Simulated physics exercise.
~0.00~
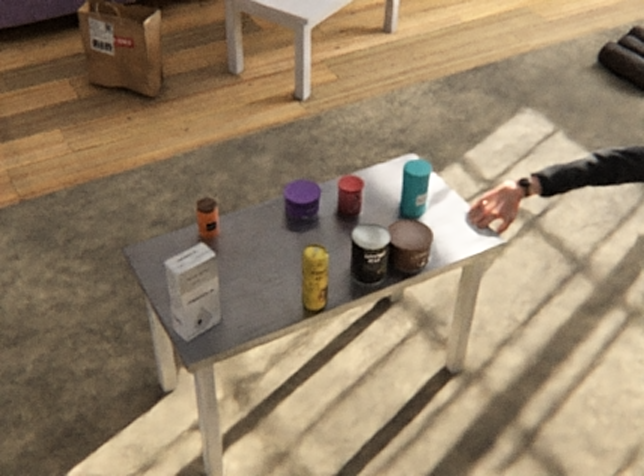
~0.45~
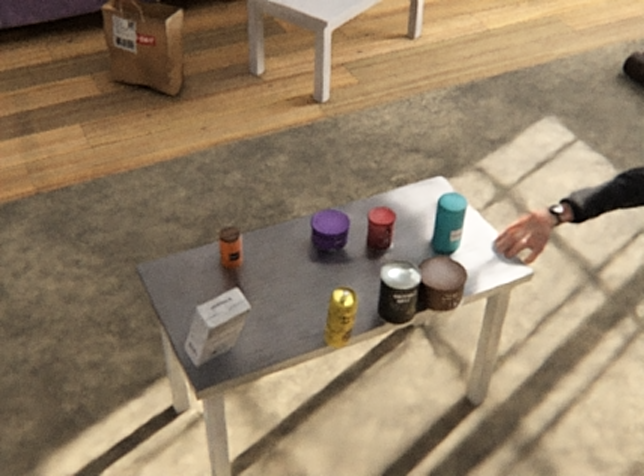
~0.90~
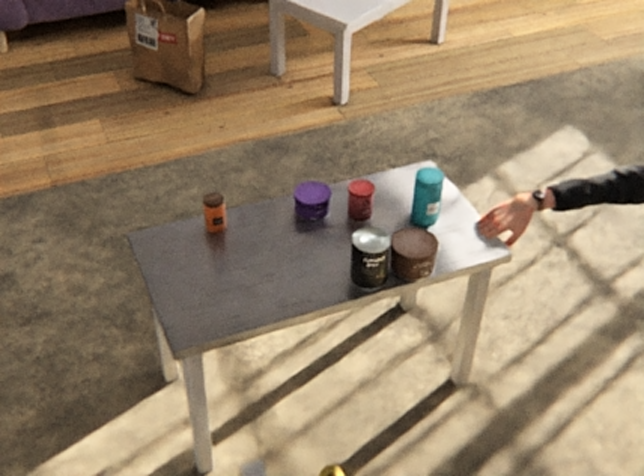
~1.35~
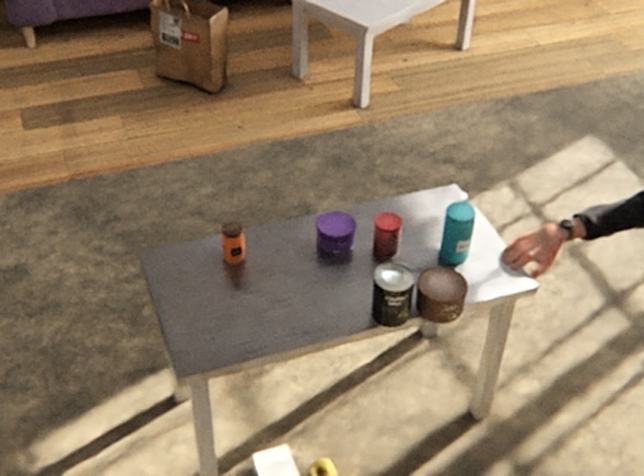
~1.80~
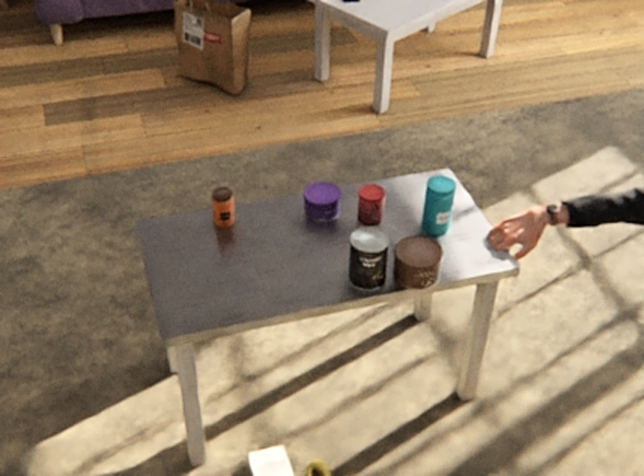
On a small table jerked by a hand, a white packet and yellow can fall off.
